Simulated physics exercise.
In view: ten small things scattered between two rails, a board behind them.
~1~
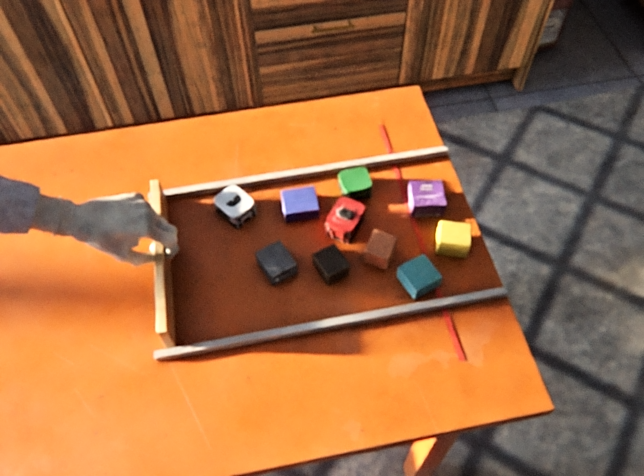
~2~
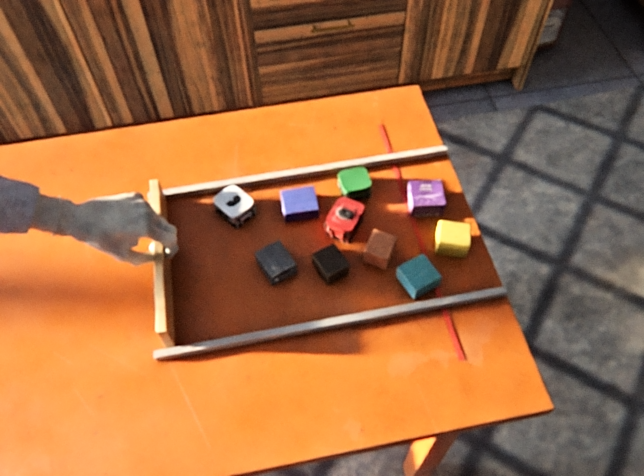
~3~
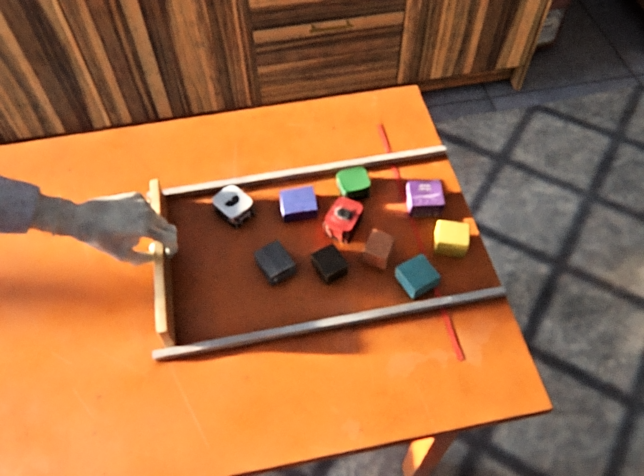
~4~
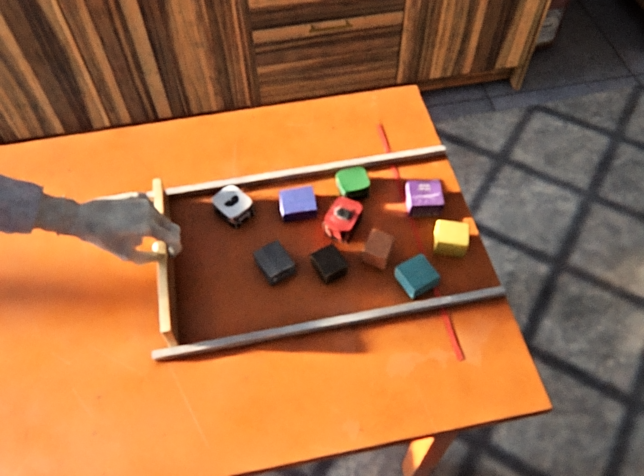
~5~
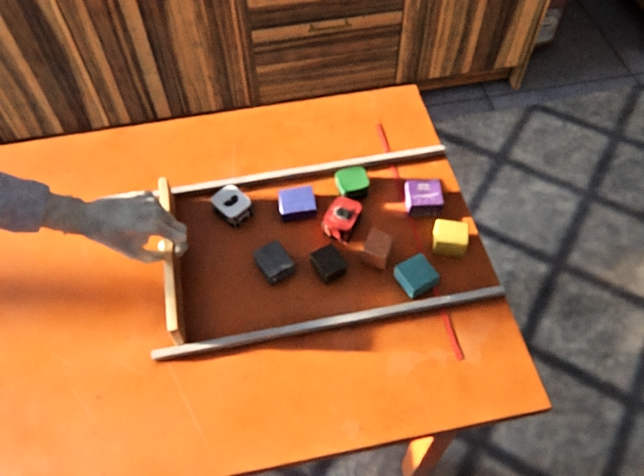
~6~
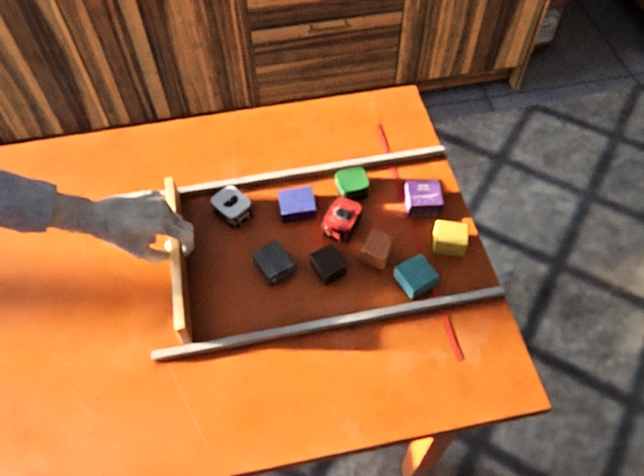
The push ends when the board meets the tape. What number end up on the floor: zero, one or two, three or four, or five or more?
As it turns out, the number that fall off is three or four.
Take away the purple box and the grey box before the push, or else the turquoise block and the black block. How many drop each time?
2 in the first case, 2 in the second.
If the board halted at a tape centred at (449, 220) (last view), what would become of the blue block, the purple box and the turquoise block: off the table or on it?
The blue block falls, the purple box is lost, the turquoise block stays on.
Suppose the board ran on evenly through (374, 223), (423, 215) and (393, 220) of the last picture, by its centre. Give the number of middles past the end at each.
Past the end: 0, 4 and 1.
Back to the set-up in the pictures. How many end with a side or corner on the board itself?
In contact: 3.
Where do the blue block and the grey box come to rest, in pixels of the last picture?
The blue block at (441, 175), the grey box at (434, 241).
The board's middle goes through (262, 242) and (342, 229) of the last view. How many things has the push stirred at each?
By then 3, and 7.
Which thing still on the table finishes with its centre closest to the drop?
The blue block.
Early on, none off yet; yellow block at rest near (450, 239); purple box at rest near (423, 199); turquoise block at rest near (416, 276).
A while later, none off yet; yellow block travelled about its own width near (479, 234); purple box travelled about its own width near (446, 200); turquoise block at rest near (418, 278).
Finally, the number that fall off is three or four; lost, green case, orange block, purple box and yellow block.
